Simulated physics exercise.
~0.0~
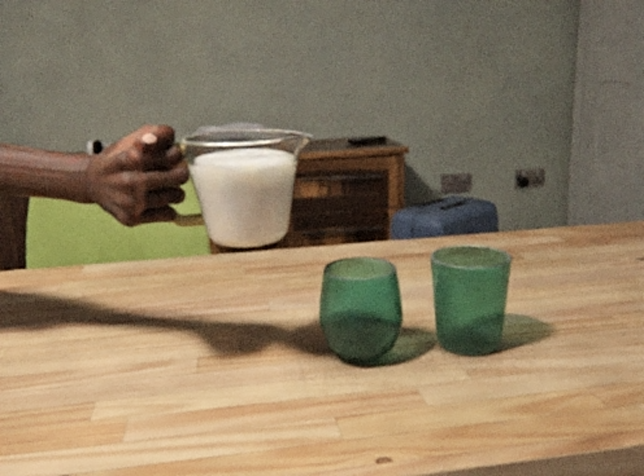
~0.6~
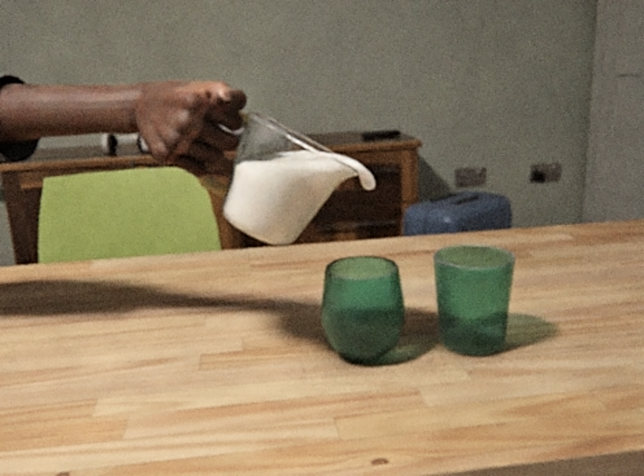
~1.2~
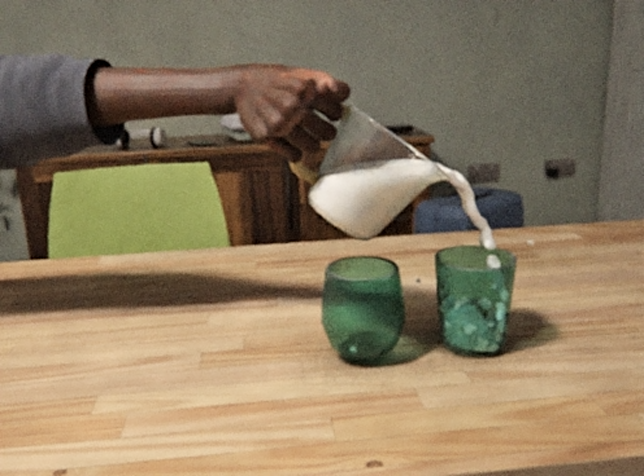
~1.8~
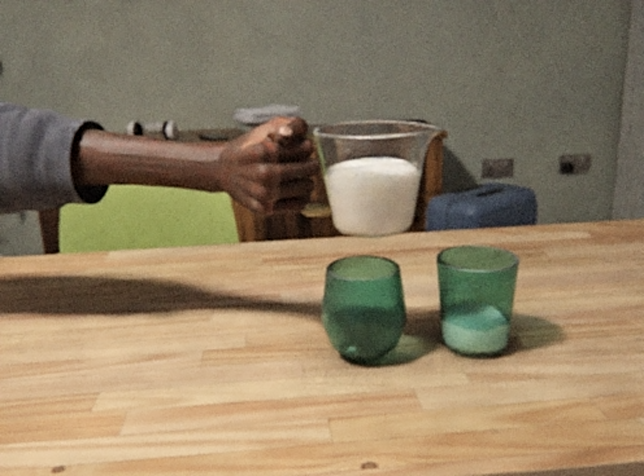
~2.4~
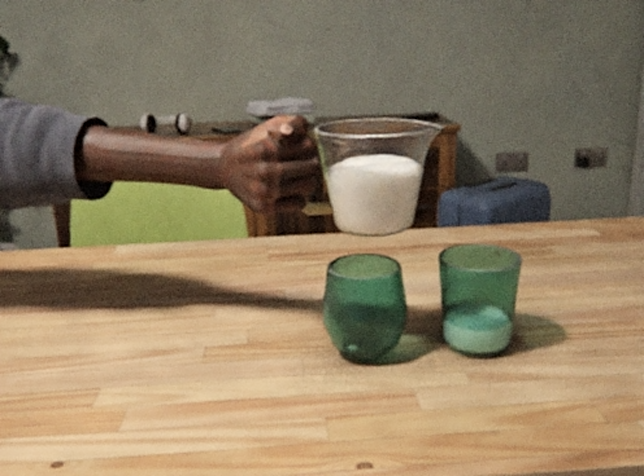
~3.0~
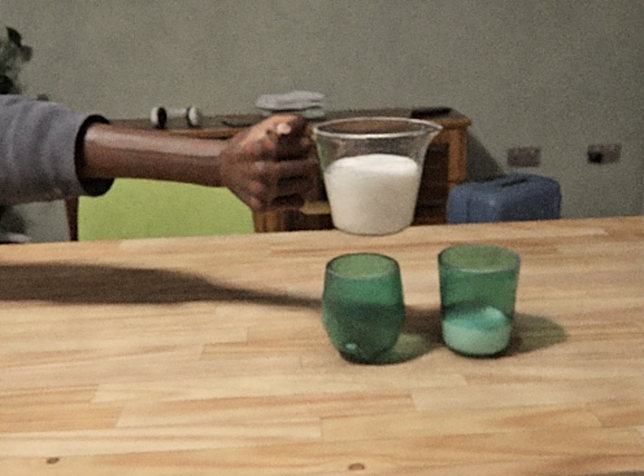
The footage shows a hand moving a clear flared jug of white milk rightwards over a wooden table, tilting it to pour some into the right of two green glasses, then levelling it; the jug ends held above the table, the round-bellied left glass still without milk.
